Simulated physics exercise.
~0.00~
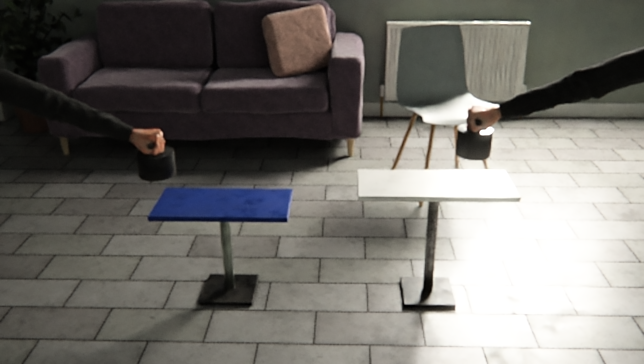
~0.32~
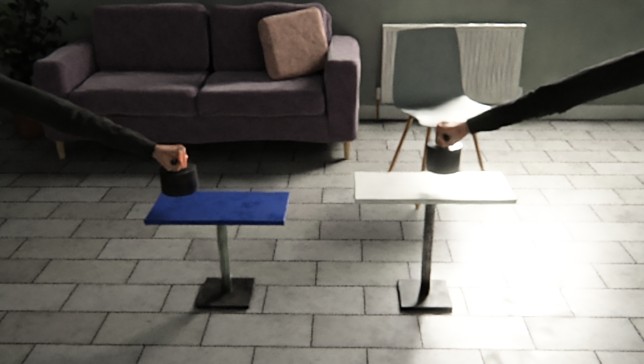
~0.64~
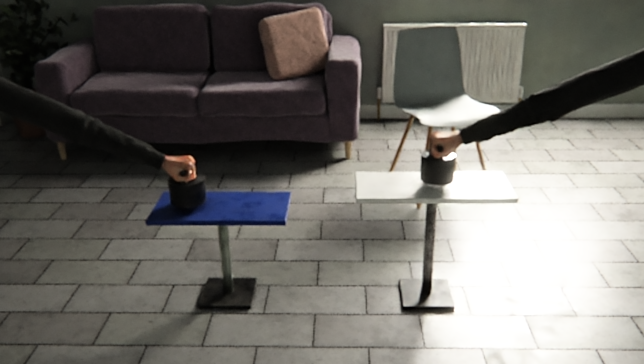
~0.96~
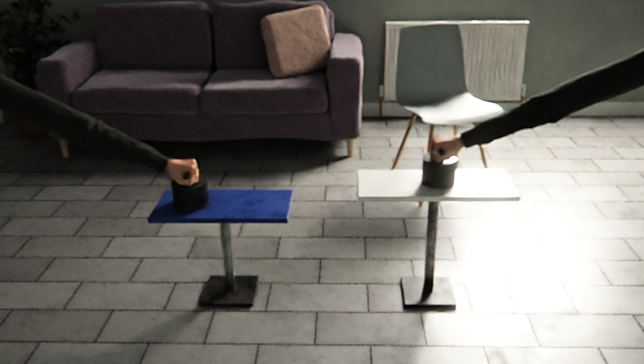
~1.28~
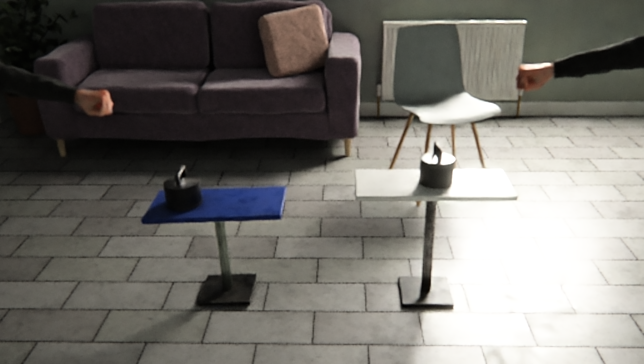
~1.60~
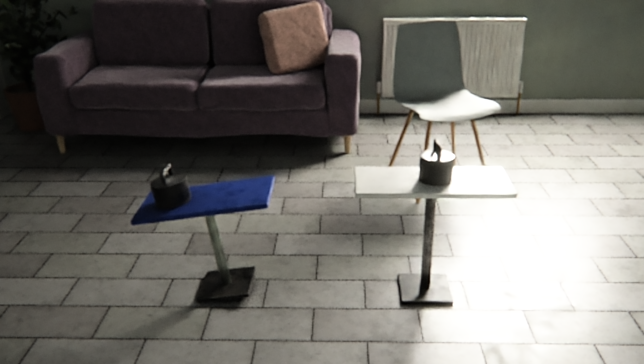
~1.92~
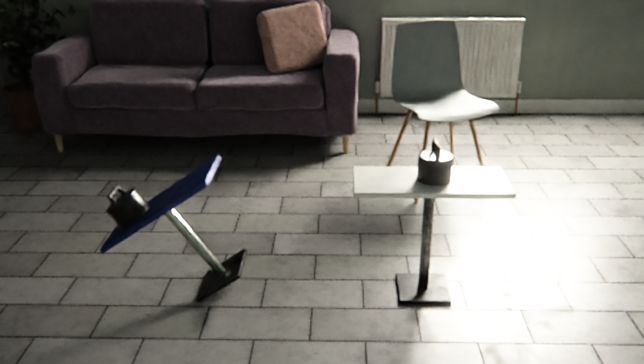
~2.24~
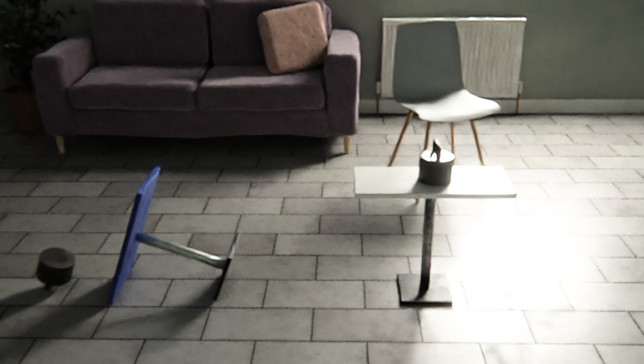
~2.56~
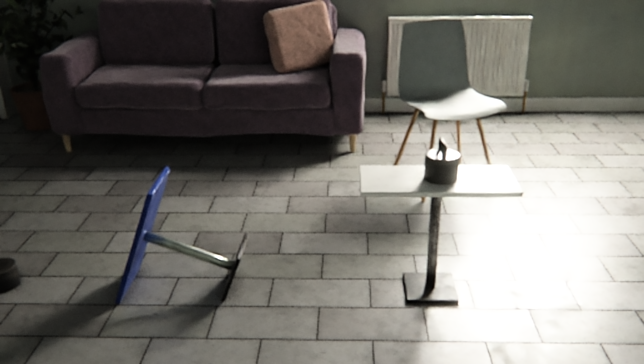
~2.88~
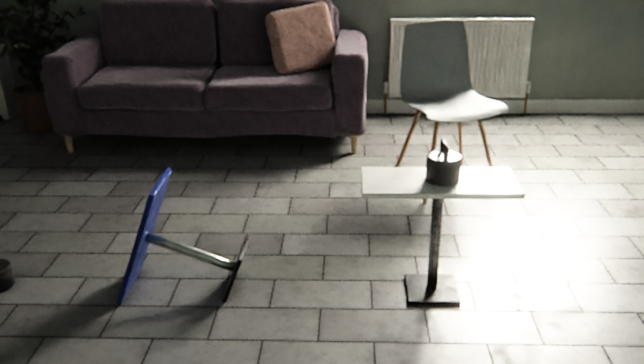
A small blue table tipped over to the left after two hands set dark, round objects on it and on a white table beside it, then let go; its object tumbled off and rolled away left, while the white table stayed upright.
